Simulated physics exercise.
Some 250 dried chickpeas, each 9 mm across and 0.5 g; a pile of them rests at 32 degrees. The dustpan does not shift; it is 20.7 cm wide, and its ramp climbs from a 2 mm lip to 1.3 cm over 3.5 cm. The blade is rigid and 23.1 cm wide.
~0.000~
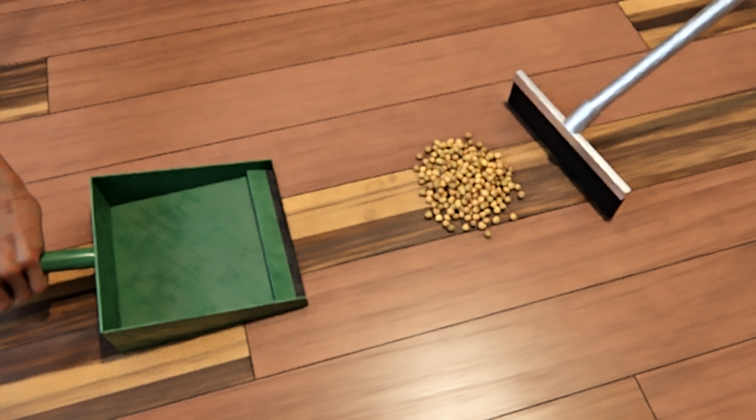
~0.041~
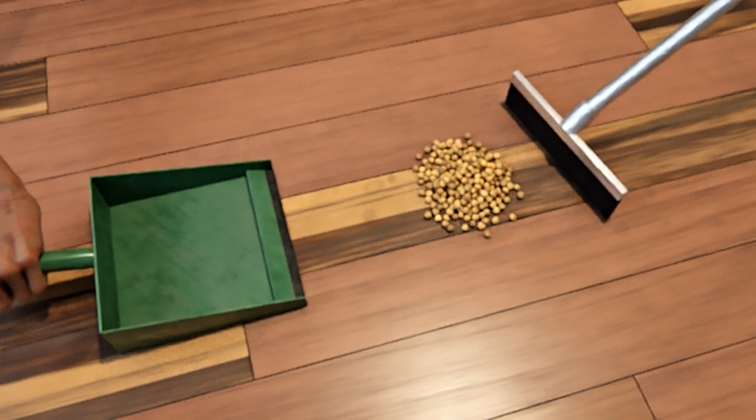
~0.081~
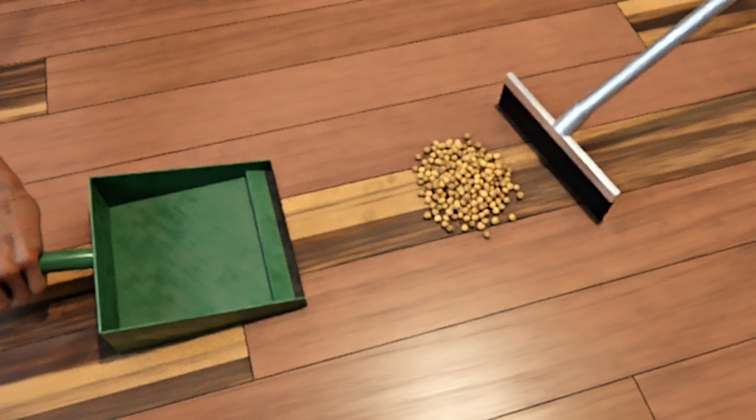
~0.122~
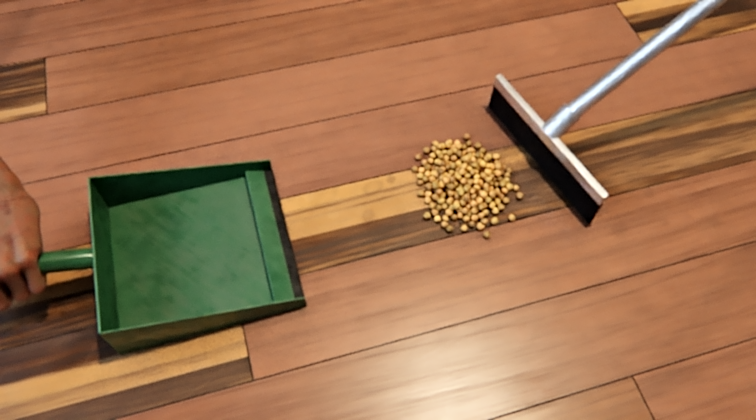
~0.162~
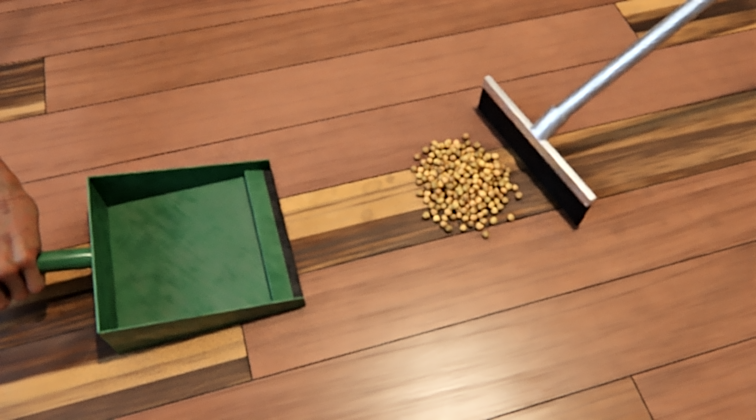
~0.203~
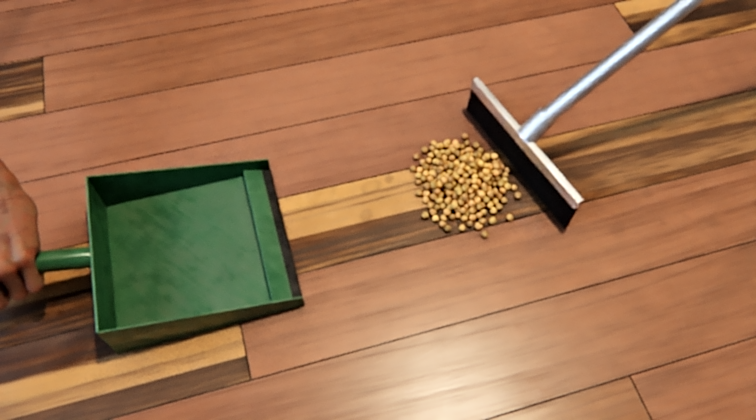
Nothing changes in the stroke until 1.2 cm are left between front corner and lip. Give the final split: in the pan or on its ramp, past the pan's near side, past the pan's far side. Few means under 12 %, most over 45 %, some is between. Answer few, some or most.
Pan: Some, near side: Few, far side: Few.
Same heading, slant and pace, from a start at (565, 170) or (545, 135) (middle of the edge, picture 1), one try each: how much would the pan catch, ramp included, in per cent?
Some 25 and 10 per cent.
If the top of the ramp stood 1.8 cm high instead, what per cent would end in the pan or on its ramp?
It would be near 15 per cent.
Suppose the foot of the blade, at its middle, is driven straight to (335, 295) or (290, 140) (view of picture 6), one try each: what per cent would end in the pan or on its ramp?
About 25 and 0 per cent.
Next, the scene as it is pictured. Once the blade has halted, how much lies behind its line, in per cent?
About 10 per cent.
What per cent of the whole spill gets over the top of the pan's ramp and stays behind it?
About 0 per cent.
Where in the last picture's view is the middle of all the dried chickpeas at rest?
Near (298, 227).
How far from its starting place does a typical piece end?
Roughly 24 cm.
After 0.56 s, middle of the blade 19 cm from the lip; 0 % over the lip, far side 0 %, near side 0 %.
After 0.80 s, middle of the blade 10 cm from the lip; 0 % over the lip, far side 5 %, near side 5 %.
Then, at 1.15 s, middle of the blade 4 cm from the lip; 15 % over the lip, far side 5 %, near side 5 %.
At rest (1.5 s), pan 15 %, near side 5 %, far side 5 %, in front of the lip or behind the blade 75 %.
